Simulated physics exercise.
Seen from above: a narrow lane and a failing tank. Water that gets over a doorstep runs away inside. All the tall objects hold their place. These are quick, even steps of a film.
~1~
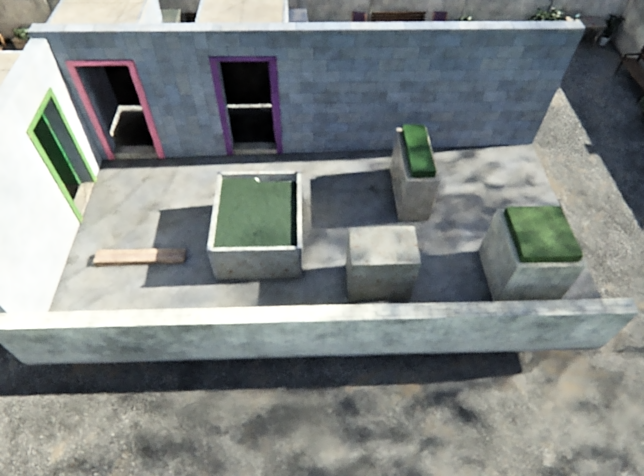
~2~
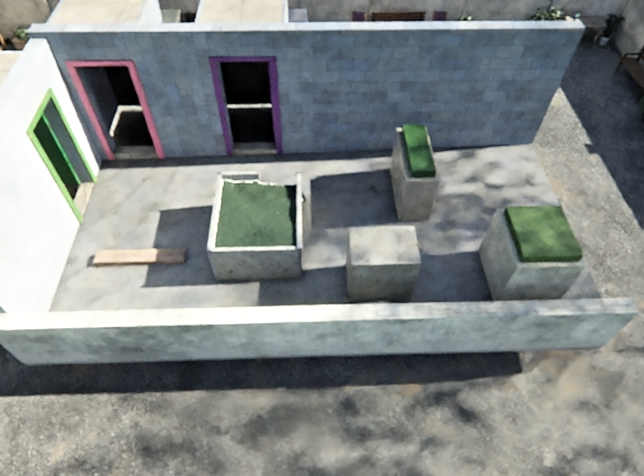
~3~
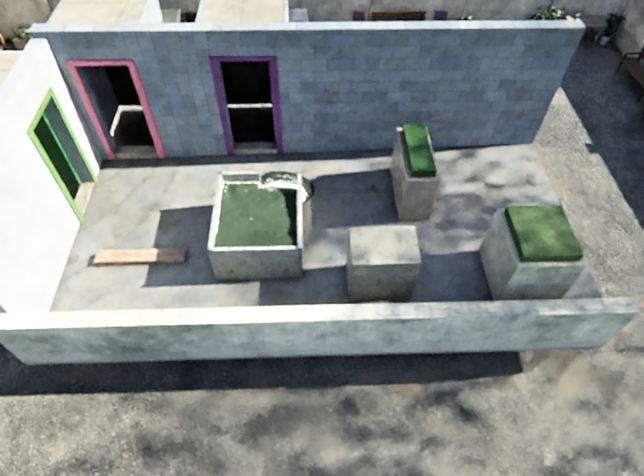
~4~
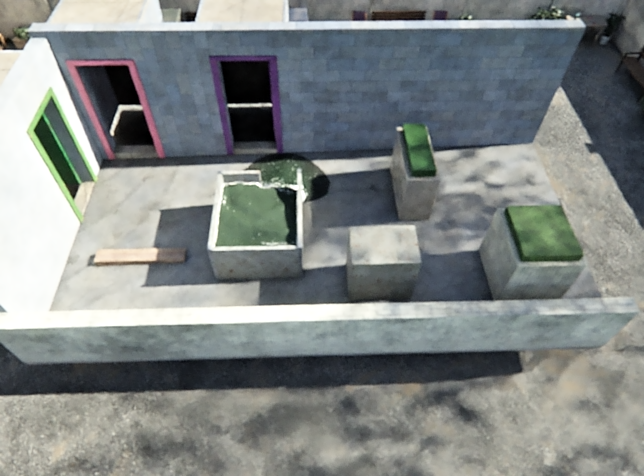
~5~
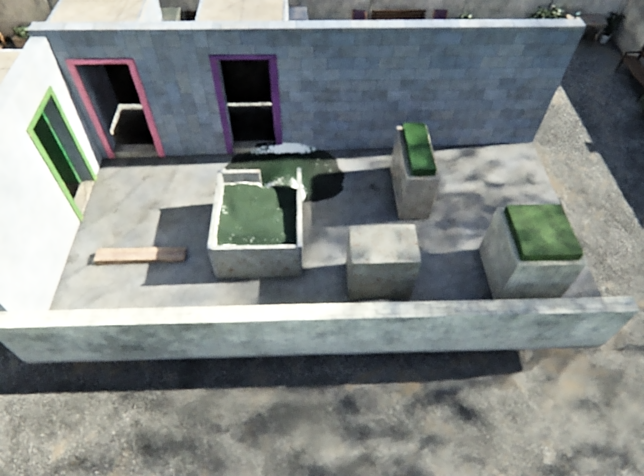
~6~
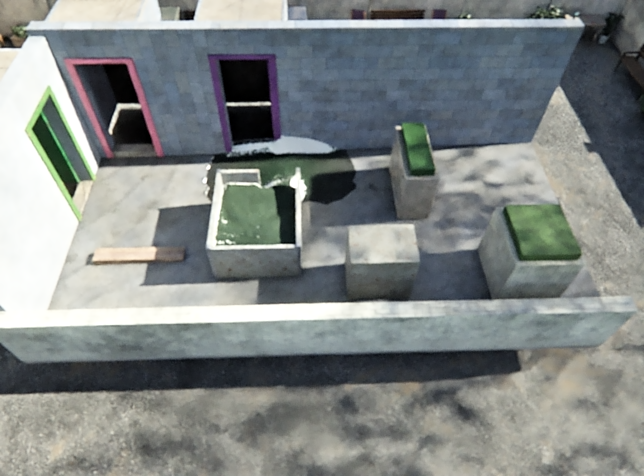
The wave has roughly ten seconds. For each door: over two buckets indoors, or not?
One by one: The green door floods; the pink door holds within the limit; the purple door floods.
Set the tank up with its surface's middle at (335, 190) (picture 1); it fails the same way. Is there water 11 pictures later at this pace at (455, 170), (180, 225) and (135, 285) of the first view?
As listed: Under water, wet, not flooded.
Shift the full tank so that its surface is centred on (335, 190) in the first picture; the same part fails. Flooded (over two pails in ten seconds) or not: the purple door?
Then: The purple door takes less.
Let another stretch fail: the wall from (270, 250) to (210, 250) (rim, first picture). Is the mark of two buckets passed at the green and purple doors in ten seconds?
My reading: The green one is over; the purple one lets less in.
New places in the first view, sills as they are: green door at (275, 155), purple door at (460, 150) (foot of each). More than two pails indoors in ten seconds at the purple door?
Then: Purple door keeps below it.
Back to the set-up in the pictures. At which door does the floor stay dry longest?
That is the one in green.
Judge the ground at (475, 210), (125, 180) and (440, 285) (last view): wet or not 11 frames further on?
In that order: Not flooded, flooded, free of water.
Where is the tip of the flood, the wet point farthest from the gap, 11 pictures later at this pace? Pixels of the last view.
Close to (506, 146).
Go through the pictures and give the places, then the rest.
The open tank at (258, 211) is whole and still, in the first picture.
Water pours out on the open tank's far side and has run to a hidden place, in the second picture.
The front is at a hidden place, out from the gap on the open tank's far side, in the third picture.
The front is at (276, 155), out from the gap on the open tank's far side, in the fourth picture.
Water pours out on the open tank's far side and has run to (244, 154), in the fifth picture.
Water pours out on the open tank's far side and has run to (219, 154), in the sixth picture.
A moment on, water covers 15 % of the floor; the green door not reached, the pink door wet at the sill, nothing in, the purple door over two buckets in.
Next, water covers 25 % of the floor; the green door not reached, the pink door wet at the sill, nothing in, the purple door far over two buckets in.
Then, water covers 45 % of the floor; the green door over two buckets in, the pink door wet at the sill, nothing in, the purple door far over two buckets in.
Later, water covers 60 % of the floor; the green door far over two buckets in, the pink door wet at the sill, nothing in, the purple door far over two buckets in.
In the end, water covers 70 % of the floor; the green door far over two buckets in, the pink door wet at the sill, nothing in, the purple door far over two buckets in.
